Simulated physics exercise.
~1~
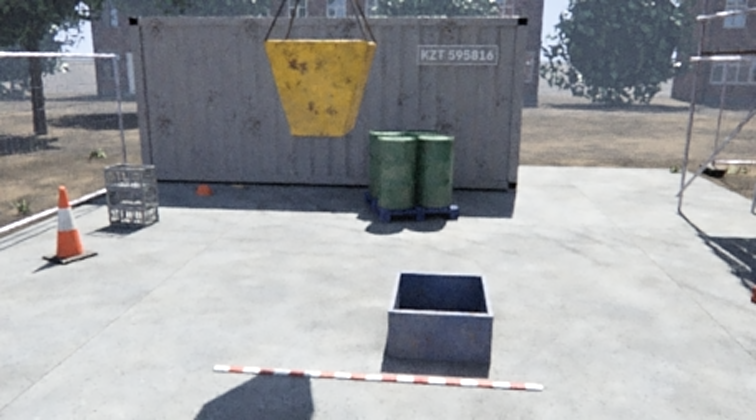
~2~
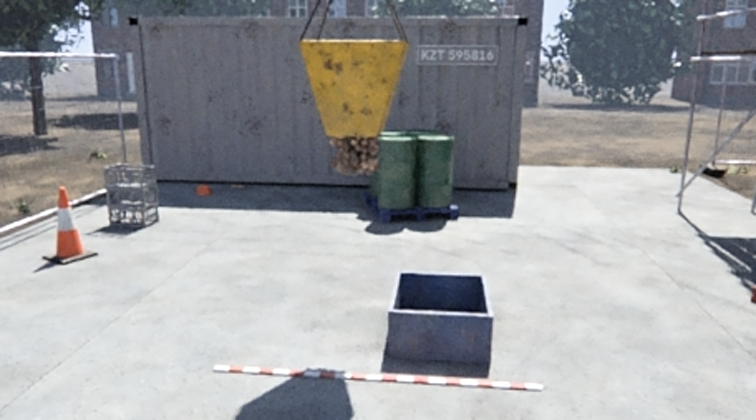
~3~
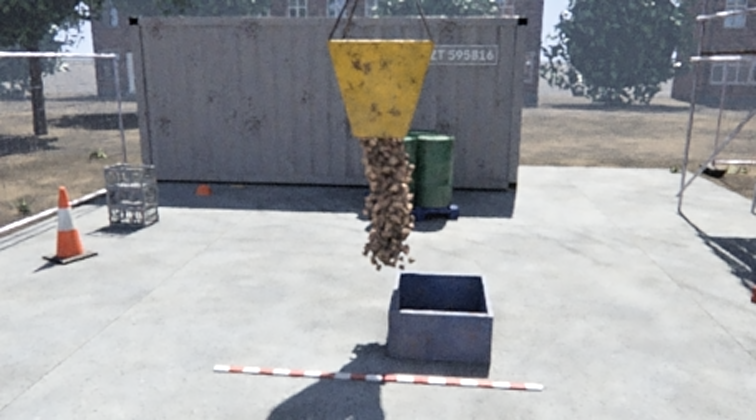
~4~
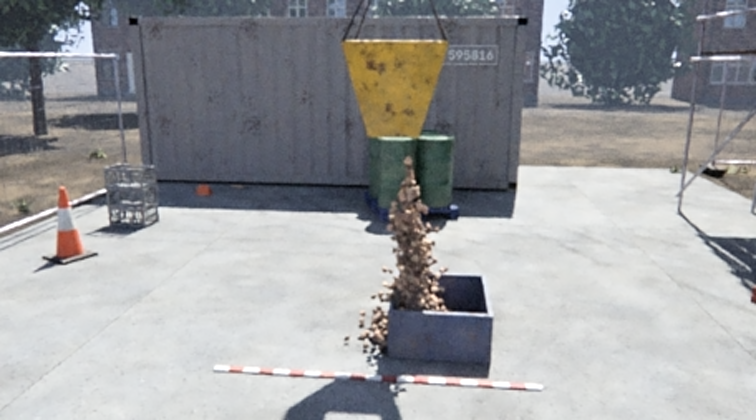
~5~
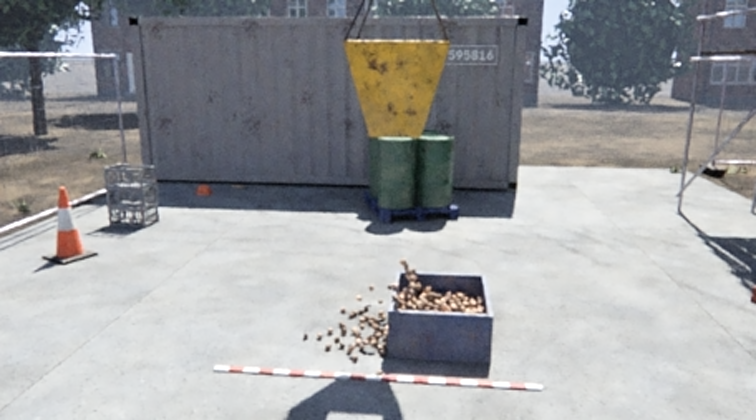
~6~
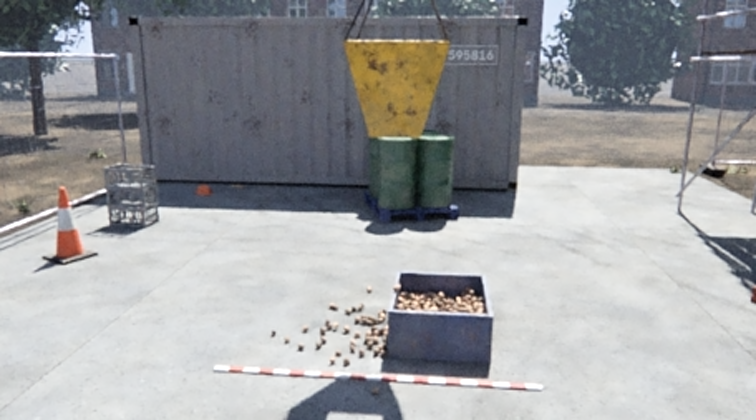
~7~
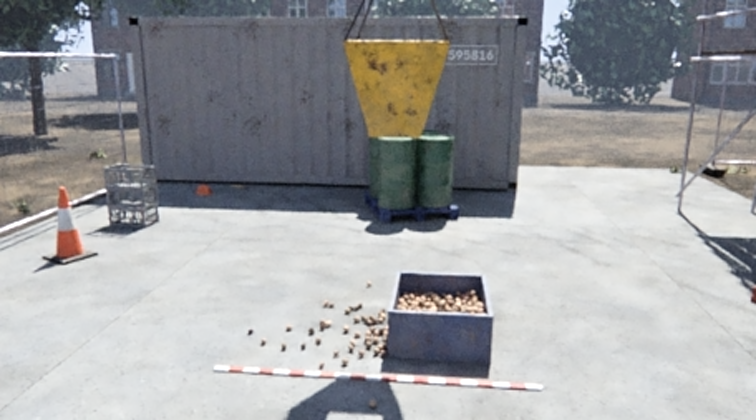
A yellow skip hanging from cables moved right across a concrete yard, dropping brownish stones from its bottom as it went, then stopped; most landed in the open grey bin below, while a few scattered on the ground to its left.
